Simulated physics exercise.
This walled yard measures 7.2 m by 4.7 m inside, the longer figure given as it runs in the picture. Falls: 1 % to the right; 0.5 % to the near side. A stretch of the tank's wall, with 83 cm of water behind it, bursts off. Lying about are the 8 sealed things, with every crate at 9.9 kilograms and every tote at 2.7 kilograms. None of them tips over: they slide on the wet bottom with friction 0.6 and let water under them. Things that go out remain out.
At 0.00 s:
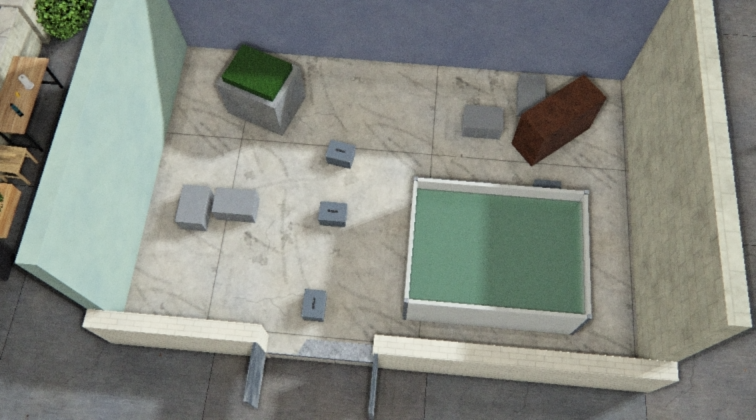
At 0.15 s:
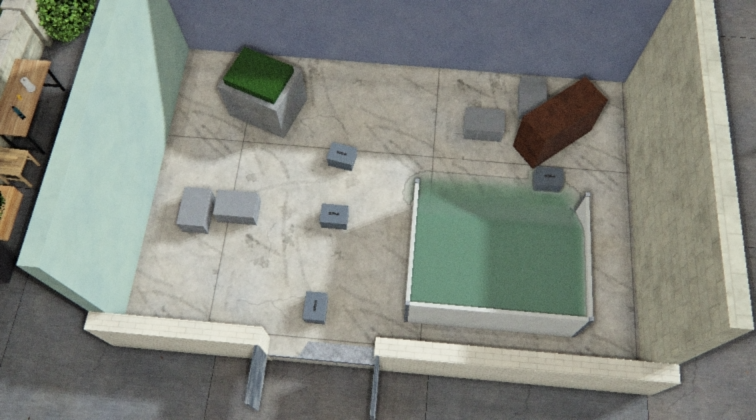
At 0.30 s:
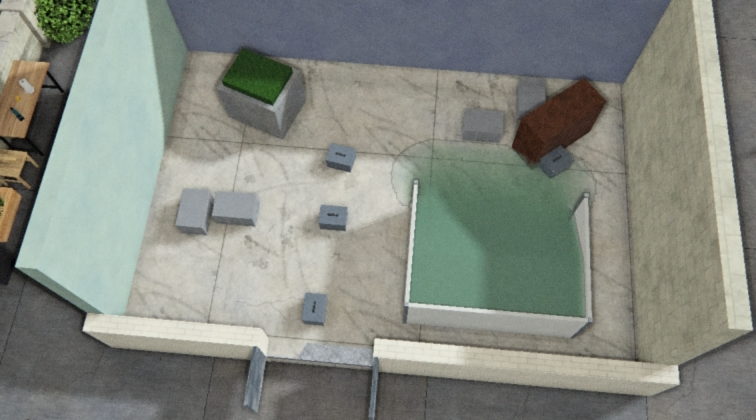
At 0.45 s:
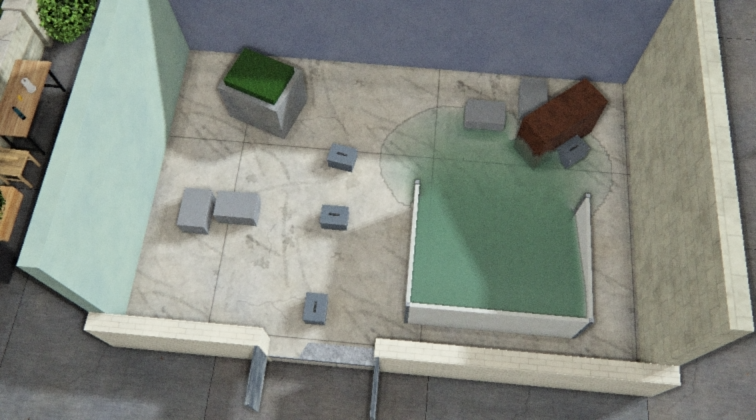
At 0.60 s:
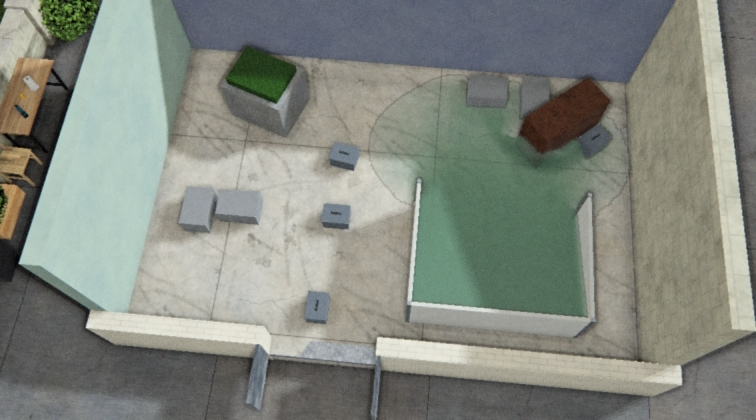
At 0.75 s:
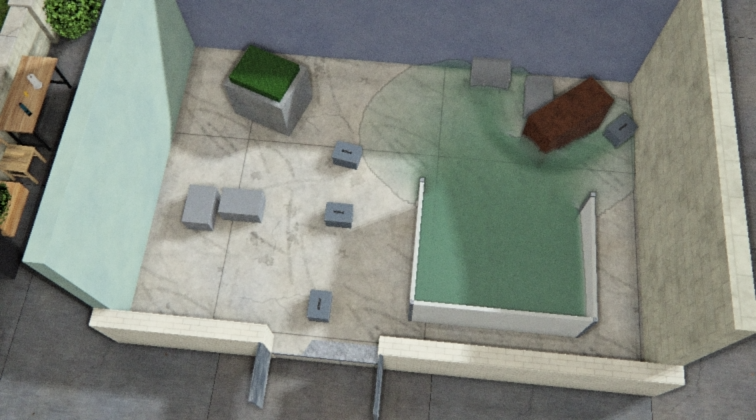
In a walled yard, green water spreads from a tank's open back, shifting two grey blocks.
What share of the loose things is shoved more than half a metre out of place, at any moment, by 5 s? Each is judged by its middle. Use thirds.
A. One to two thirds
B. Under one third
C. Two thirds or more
The answer is C.
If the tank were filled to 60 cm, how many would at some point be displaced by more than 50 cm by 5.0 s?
The answer would then be 6.
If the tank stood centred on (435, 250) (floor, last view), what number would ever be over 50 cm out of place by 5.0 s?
Then 8 of them would.
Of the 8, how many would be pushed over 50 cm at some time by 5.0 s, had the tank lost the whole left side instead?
Then 5 of them would.
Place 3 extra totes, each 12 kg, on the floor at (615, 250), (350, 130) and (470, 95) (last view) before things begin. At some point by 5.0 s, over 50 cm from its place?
First exceeds it, second exceeds it, third exceeds it.
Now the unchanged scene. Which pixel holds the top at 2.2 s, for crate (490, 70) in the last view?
(540, 62), roughly.
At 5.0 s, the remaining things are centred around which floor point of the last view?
Around (361, 231).
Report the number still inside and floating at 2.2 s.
At that time, 3.
After 1.1 s 2 of 8 are over 50 cm from their spots; 1 afloat.
After 2.2 s 2 of 8 are over 50 cm from their spots; 3 afloat.
After 3.5 s 3 of 8 are over 50 cm from their spots; 4 afloat.
After 5.0 s 8 of 8 are over 50 cm from their spots, and 8 have been at some point; 6 afloat.
